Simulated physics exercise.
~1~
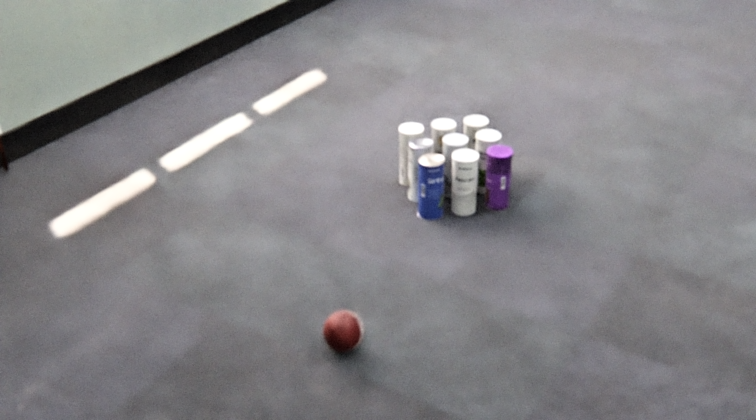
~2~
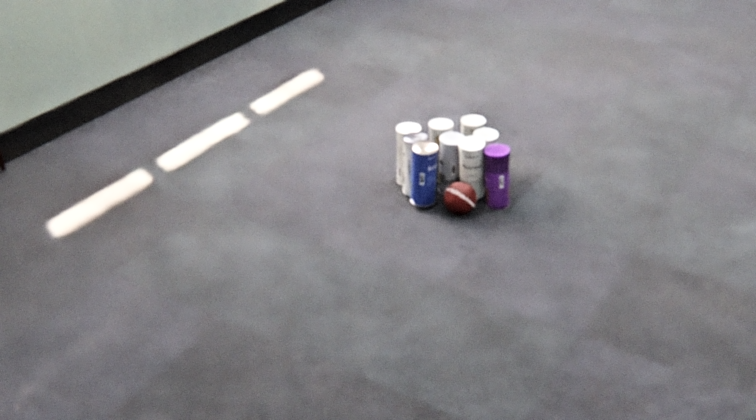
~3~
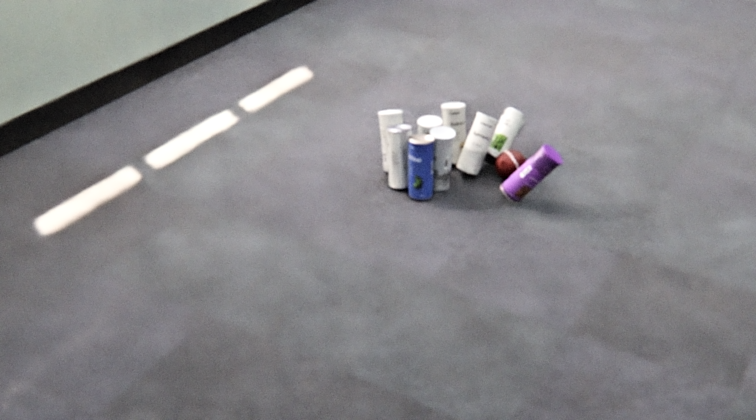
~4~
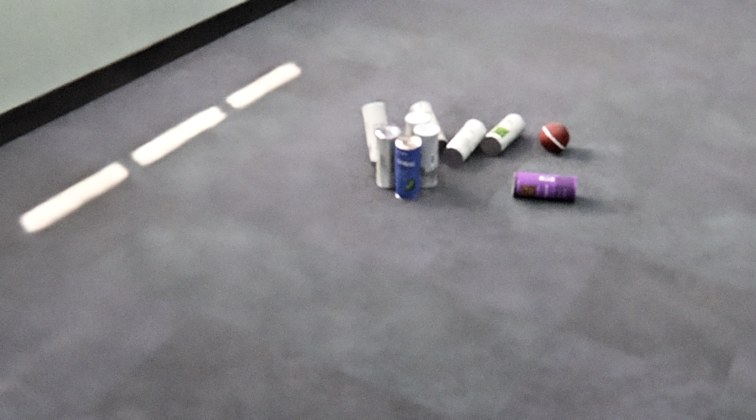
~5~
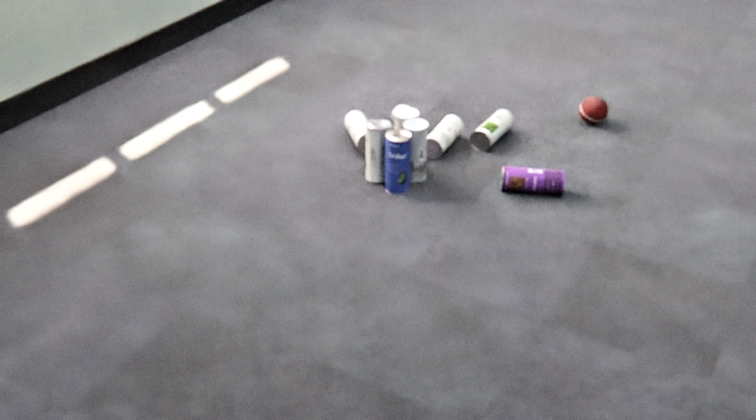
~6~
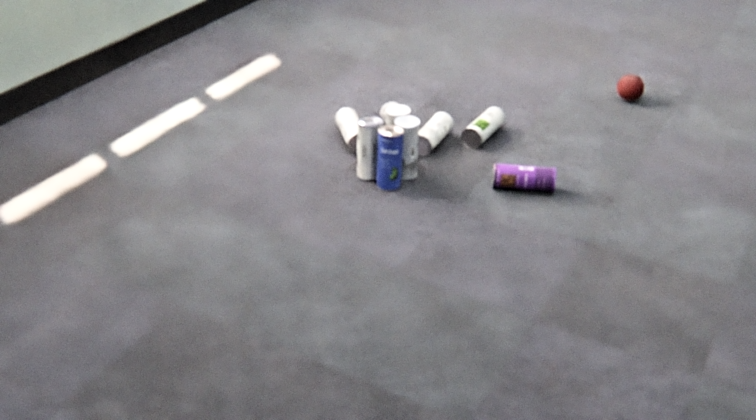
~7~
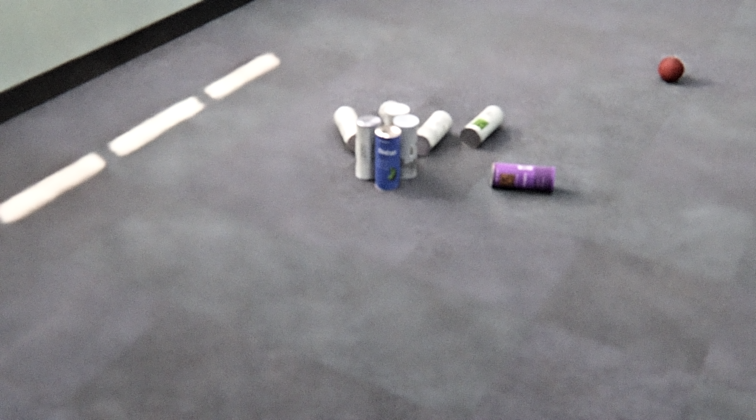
A red ball rolls into upright canisters, knocks several over, and rolls away right.
